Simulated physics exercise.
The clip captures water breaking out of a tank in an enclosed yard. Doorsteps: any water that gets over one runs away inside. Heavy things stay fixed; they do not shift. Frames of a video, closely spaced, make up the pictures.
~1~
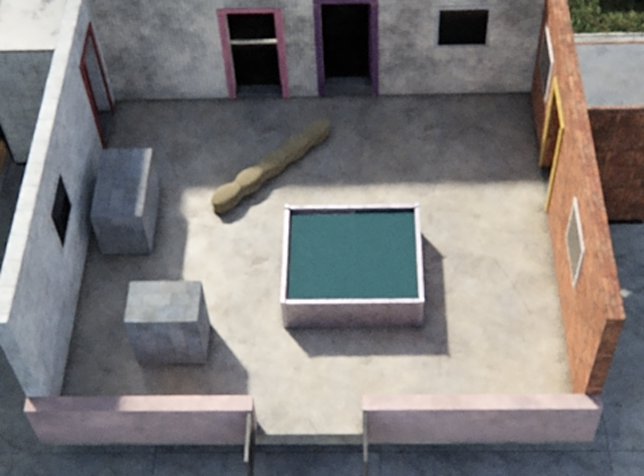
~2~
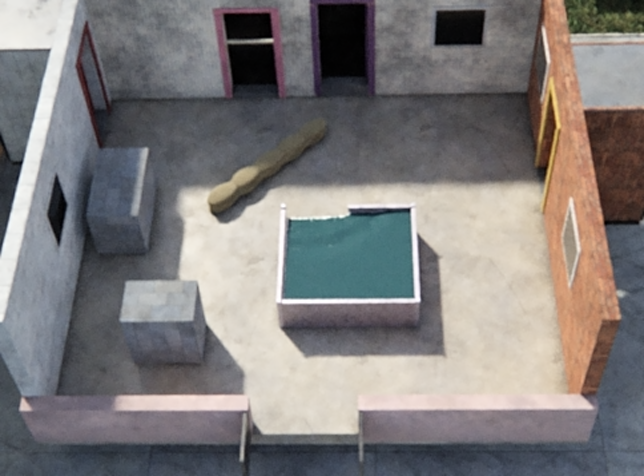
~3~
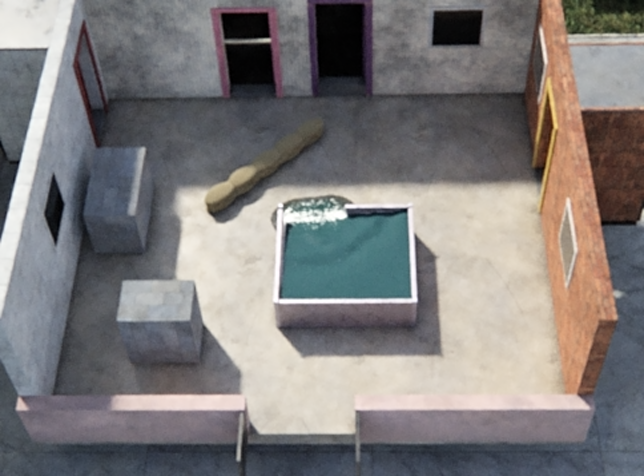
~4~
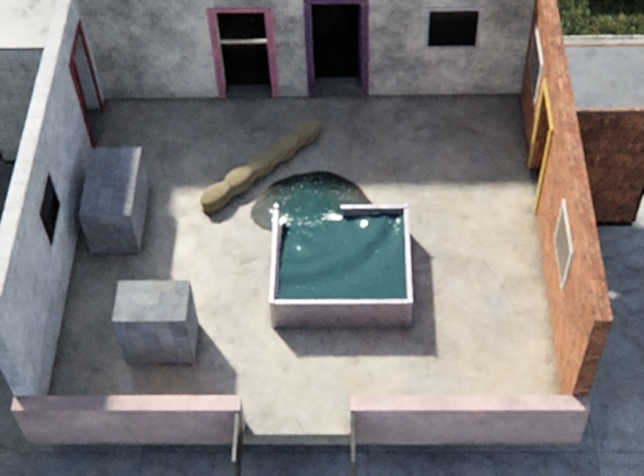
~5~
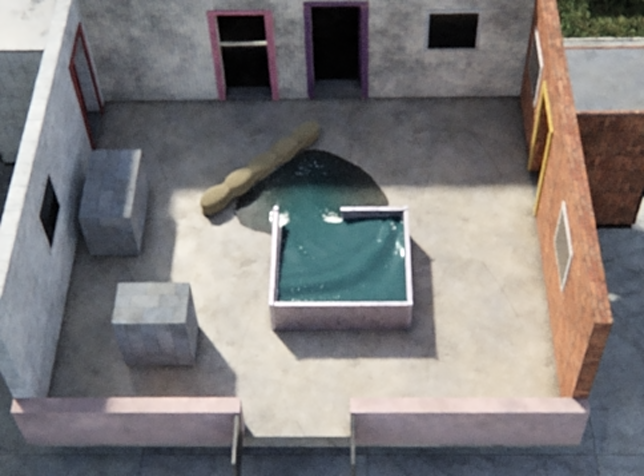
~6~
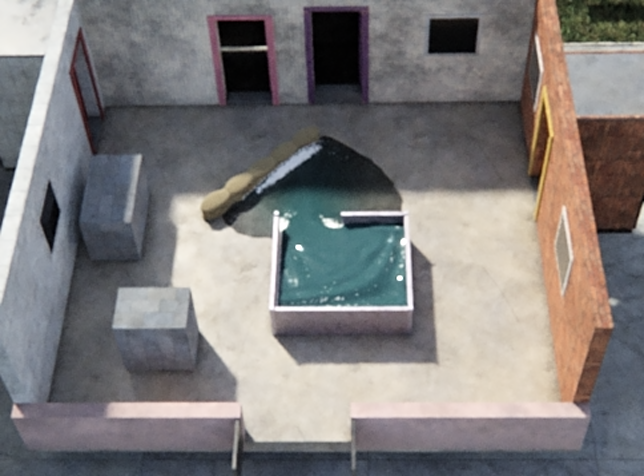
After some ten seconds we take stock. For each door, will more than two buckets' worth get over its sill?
As I see it, pink door: Inside the limit; yellow door: Past the limit; red door: Inside the limit; purple door: Inside the limit.
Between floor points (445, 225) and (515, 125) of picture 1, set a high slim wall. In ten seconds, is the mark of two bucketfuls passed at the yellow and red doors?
Yellow door stays within the limit, red door stays within the limit.
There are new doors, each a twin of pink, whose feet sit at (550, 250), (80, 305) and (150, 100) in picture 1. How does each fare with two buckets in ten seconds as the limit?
Falls short; falls short; falls short.
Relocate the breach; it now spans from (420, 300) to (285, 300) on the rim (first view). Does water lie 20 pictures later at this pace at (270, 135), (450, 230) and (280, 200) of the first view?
Taking the points in order: Unwetted, unwetted and unwetted.
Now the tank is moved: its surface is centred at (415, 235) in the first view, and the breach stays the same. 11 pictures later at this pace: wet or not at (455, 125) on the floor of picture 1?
Soaked.
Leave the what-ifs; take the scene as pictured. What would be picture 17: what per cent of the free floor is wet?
Near 20 in a hundred.
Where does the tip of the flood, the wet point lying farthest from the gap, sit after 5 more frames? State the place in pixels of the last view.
About (388, 104).
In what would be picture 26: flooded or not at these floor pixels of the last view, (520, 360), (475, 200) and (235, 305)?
Result, as listed: Not wetted / not wetted / wetted.
A moment on, water covers 15 % of the floor; the pink door not reached, the yellow door not reached, the red door not reached, the purple door wet at the sill, nothing in.
Next, water covers 20 % of the floor; the pink door not reached, the yellow door not reached, the red door not reached, the purple door wet at the sill, nothing in.
Then, water covers 35 % of the floor; the pink door wet at the sill, nothing in, the yellow door wet at the sill, nothing in, the red door not reached, the purple door wet at the sill, nothing in.
Later, water covers 75 % of the floor; the pink door wet at the sill, nothing in, the yellow door under two buckets in, the red door wet at the sill, nothing in, the purple door wet at the sill, nothing in.
In the end, water covers 90 % of the floor; the pink door wet at the sill, nothing in, the yellow door over two buckets in, the red door wet at the sill, nothing in, the purple door wet at the sill, nothing in.
